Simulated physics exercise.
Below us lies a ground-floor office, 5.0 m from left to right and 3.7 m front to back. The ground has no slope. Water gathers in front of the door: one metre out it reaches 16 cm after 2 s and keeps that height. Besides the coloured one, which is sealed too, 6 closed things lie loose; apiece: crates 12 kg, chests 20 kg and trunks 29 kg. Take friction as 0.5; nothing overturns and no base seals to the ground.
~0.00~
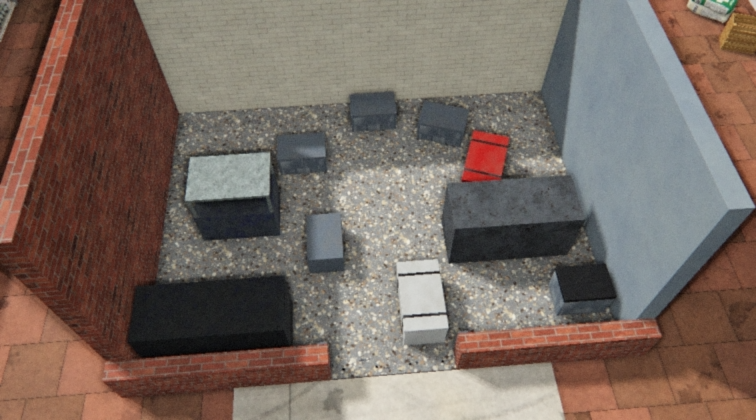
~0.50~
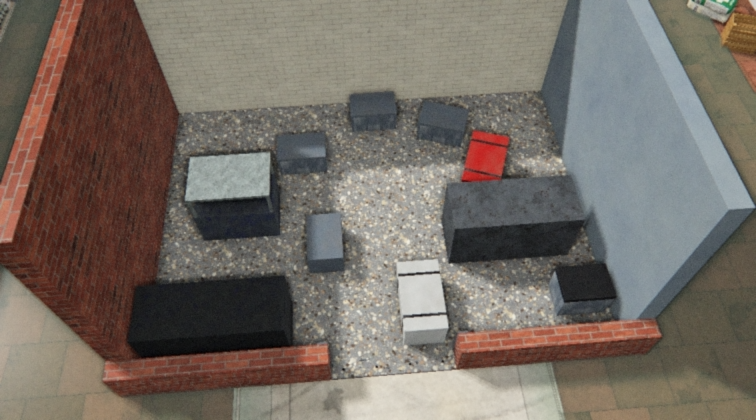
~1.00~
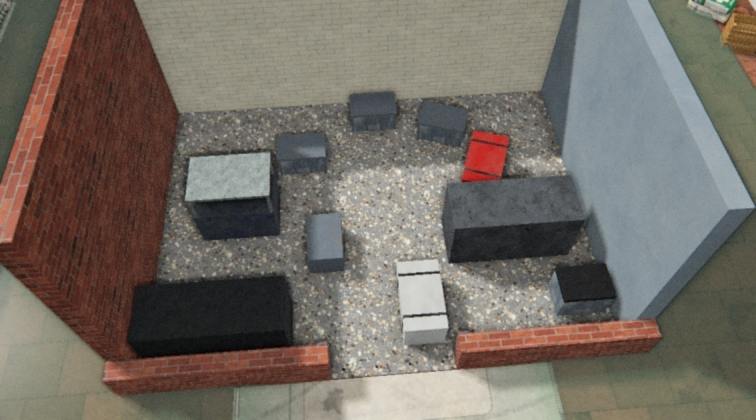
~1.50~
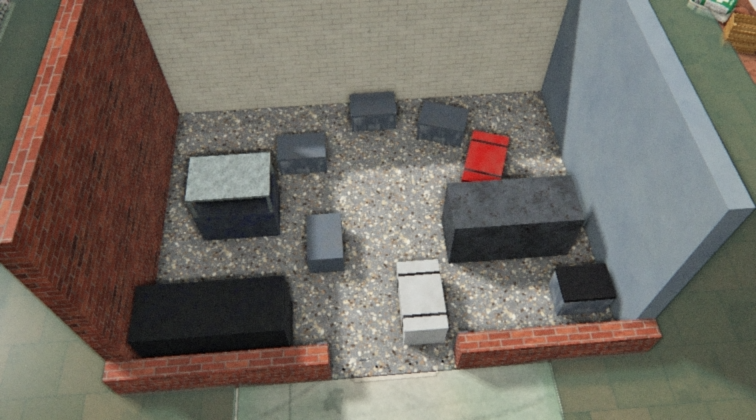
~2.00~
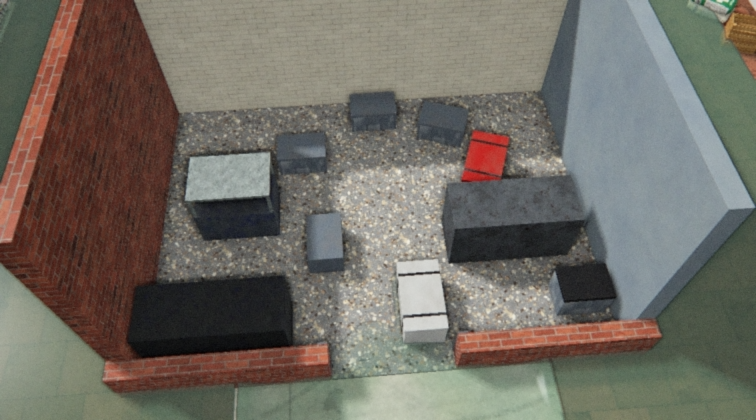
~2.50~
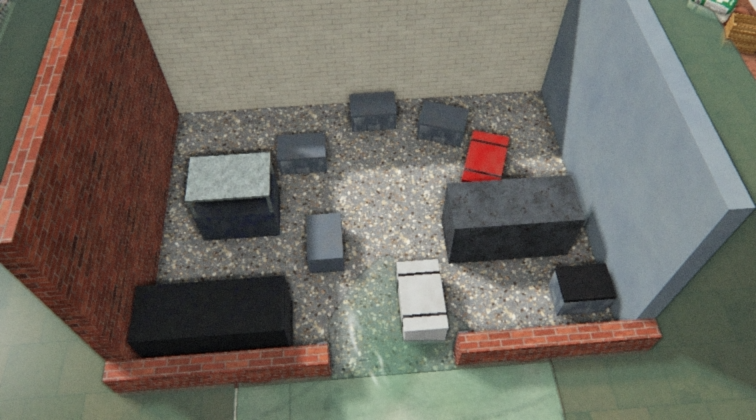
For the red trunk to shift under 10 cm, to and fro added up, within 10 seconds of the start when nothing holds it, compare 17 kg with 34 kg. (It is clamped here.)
Verdict: The lower weight is enough.
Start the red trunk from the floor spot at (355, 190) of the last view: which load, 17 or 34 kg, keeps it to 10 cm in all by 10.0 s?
Only the larger holds.
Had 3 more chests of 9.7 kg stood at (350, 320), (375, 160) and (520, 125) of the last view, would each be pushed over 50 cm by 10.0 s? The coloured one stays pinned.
In turn: Over, past it, under.
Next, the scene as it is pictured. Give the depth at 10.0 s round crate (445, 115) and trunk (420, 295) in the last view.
About 5 and 7 cm.
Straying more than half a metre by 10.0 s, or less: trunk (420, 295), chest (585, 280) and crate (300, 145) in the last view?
In that order: More, short of it, short of it.
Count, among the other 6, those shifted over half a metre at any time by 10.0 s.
That makes 3.
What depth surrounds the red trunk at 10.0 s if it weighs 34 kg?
About 4 cm.
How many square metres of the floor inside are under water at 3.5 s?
Some 4.5 m2.
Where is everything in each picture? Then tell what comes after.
The first picture shows the red trunk at (486, 158), on the bottom; water covers 0.0 m2; 0 of 7 have shifted.
The second picture shows the red trunk at (486, 158), on the bottom; 0.0 m2 under water; 0 of 7 have shifted.
The third picture shows the red trunk at (486, 158), on the bottom; water covers 0.0 m2; 0 of 7 have shifted.
The fourth picture shows the red trunk at (486, 158), on the bottom; 0.0 m2 under water; 0 of 7 have shifted.
The fifth picture shows the red trunk at (486, 158), on the bottom; 0.3 m2 under water; 0 of 7 have shifted.
The sixth picture shows the red trunk at (486, 158), on the bottom; 0.8 m2 under water; 0 of 7 have shifted.
After 3.5 s the red trunk would be 0 cm from its start with 17 kg and 0 cm from its start with 34 kg; 0 cm of water round it then.
After 4.5 s the red trunk would be 0 cm from its start with 17 kg and 0 cm from its start with 34 kg; 0 cm of water round it then.
After 7.0 s the red trunk would be 0 cm from its start with 17 kg and 0 cm from its start with 34 kg; 1 cm of water round it then.
After 10.0 s the red trunk would be 0 cm from its start with 17 kg and 0 cm from its start with 34 kg; 4 cm of water round it then.
